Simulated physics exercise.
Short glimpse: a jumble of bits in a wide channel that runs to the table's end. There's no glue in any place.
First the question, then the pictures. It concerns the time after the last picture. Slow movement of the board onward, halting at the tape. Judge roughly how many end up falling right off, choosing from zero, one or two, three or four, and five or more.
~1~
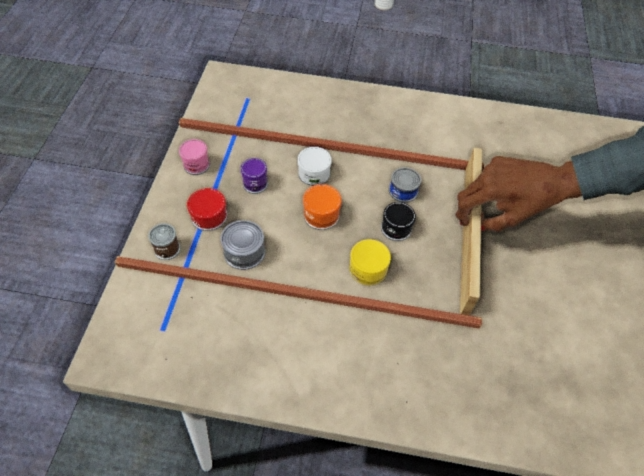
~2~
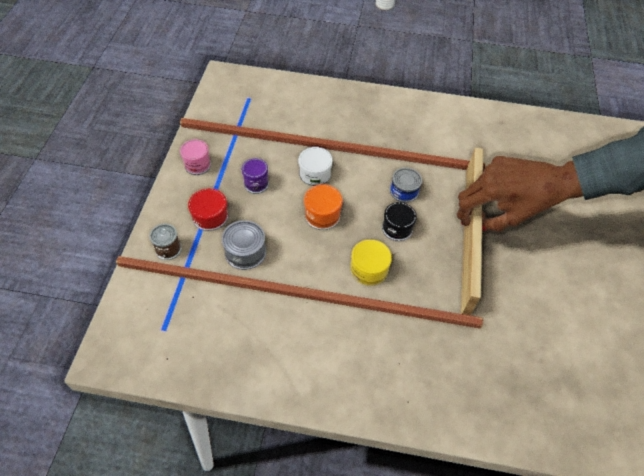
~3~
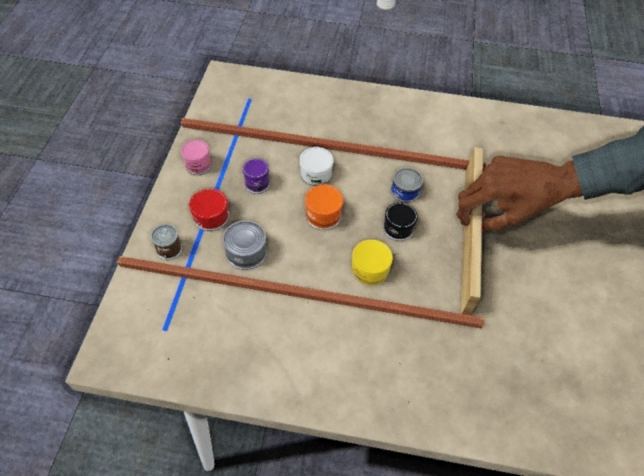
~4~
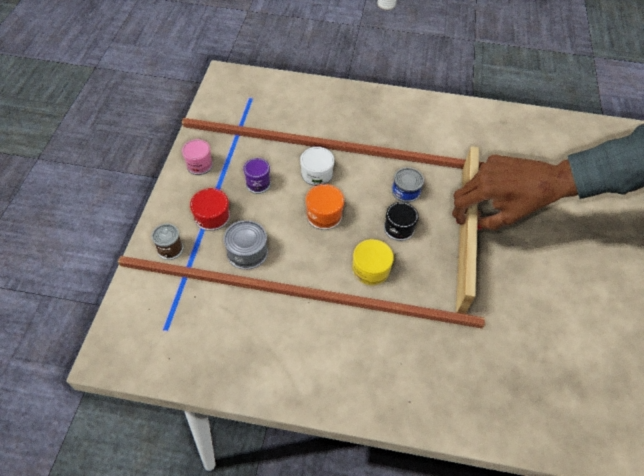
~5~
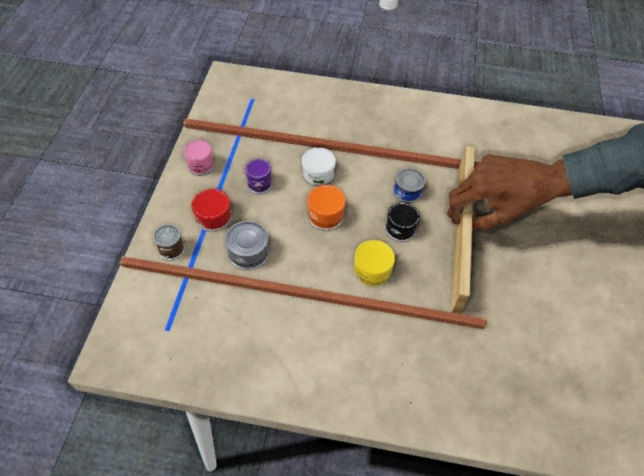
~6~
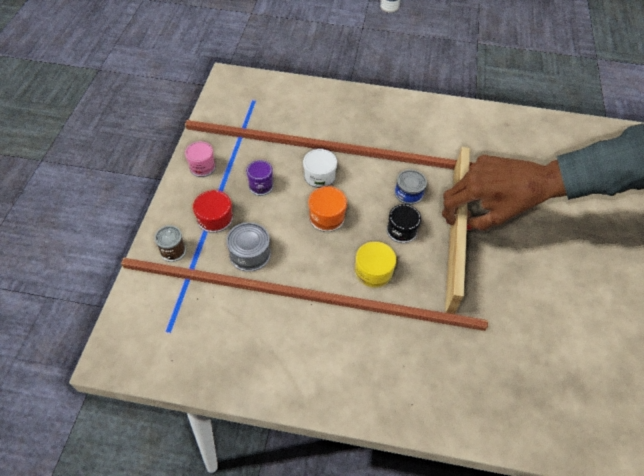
The number of pieces cleared off the edge is going to be one or two exactly.
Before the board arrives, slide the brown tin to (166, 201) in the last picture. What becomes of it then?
Brown tin: Gone.
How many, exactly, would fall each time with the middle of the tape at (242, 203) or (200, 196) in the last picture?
So that's 0 for the first and 4 for the second.
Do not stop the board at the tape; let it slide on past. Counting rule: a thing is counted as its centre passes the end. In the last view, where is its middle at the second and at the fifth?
Pixels in order: Roughly (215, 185), roughly (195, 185).
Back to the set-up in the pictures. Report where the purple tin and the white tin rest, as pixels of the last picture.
They finish at roughly (194, 163) and (199, 136) respectively.
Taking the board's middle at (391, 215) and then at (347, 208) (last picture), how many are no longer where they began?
3 and 5.
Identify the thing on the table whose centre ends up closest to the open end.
Pink tin.
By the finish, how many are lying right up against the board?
In contact: 3.
A little later, none off yet; pink tin at rest near (201, 160); brown tin at rest near (171, 244); red tin at rest near (214, 211).
Next, none off yet; pink tin at rest near (201, 160); brown tin at rest near (171, 244); red tin moving near (210, 211).
When it is over, the number that fall off is one or two; down, brown tin.
